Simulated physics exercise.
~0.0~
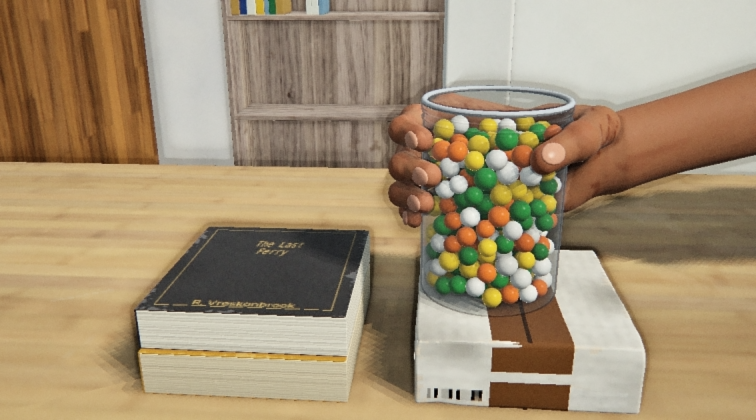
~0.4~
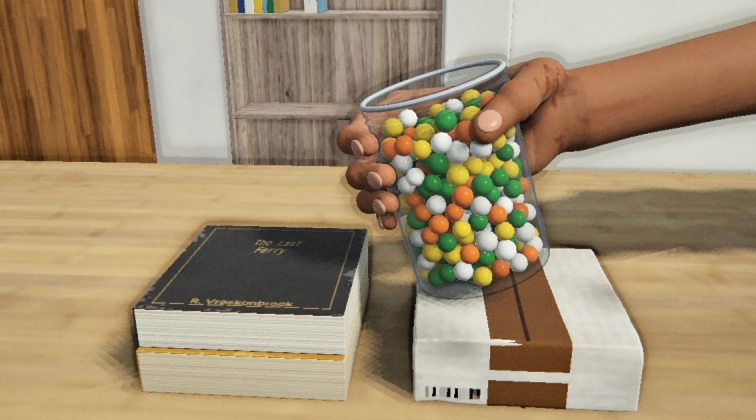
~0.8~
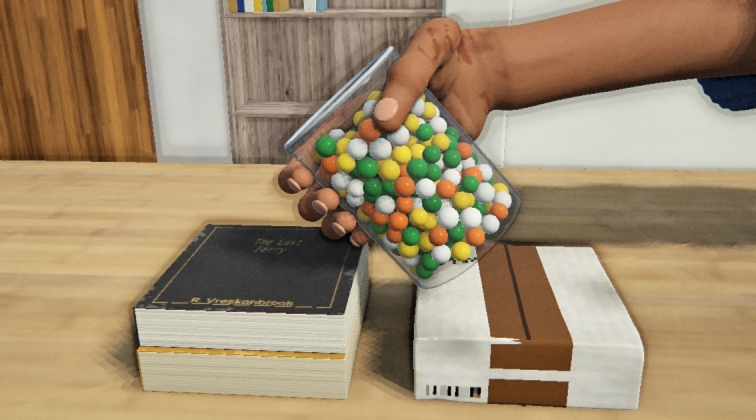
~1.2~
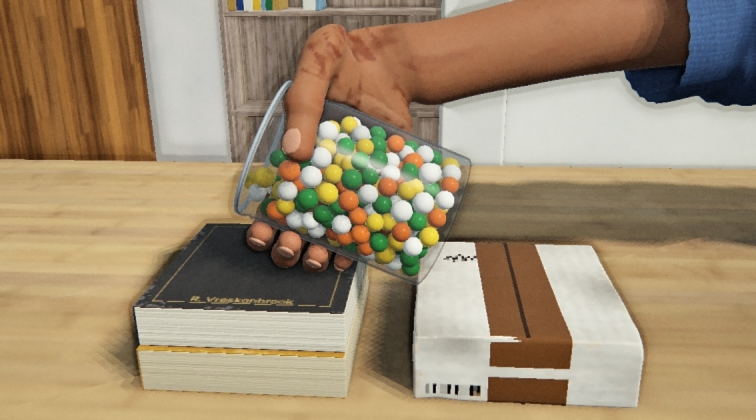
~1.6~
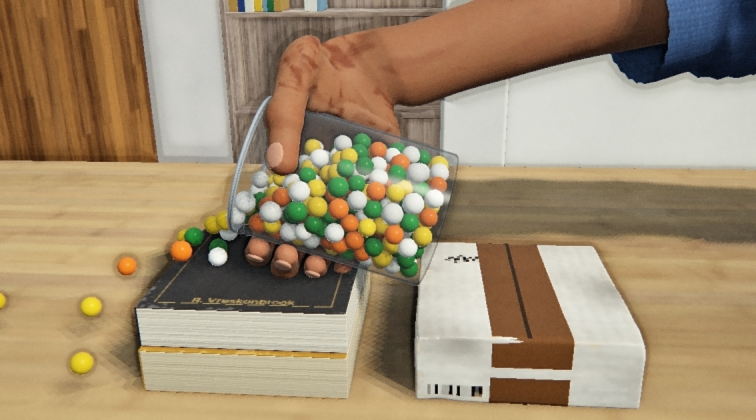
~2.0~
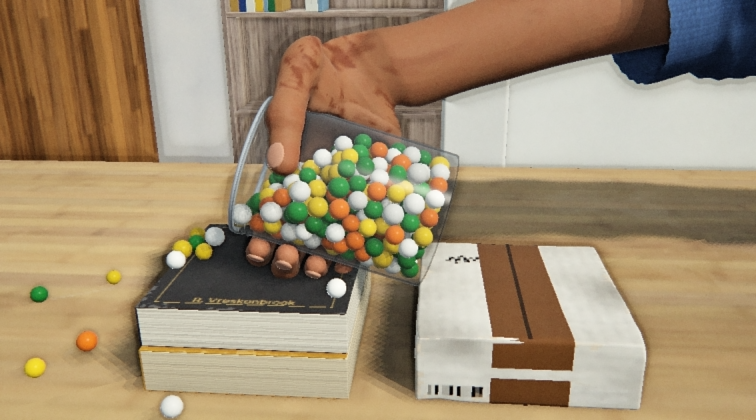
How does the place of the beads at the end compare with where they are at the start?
At the start the beads are all in the upright jar above the white book on the right. By the end they are further left and lower overall, with most in the tipped jar by the black book and some spilled onto its cover and the table.
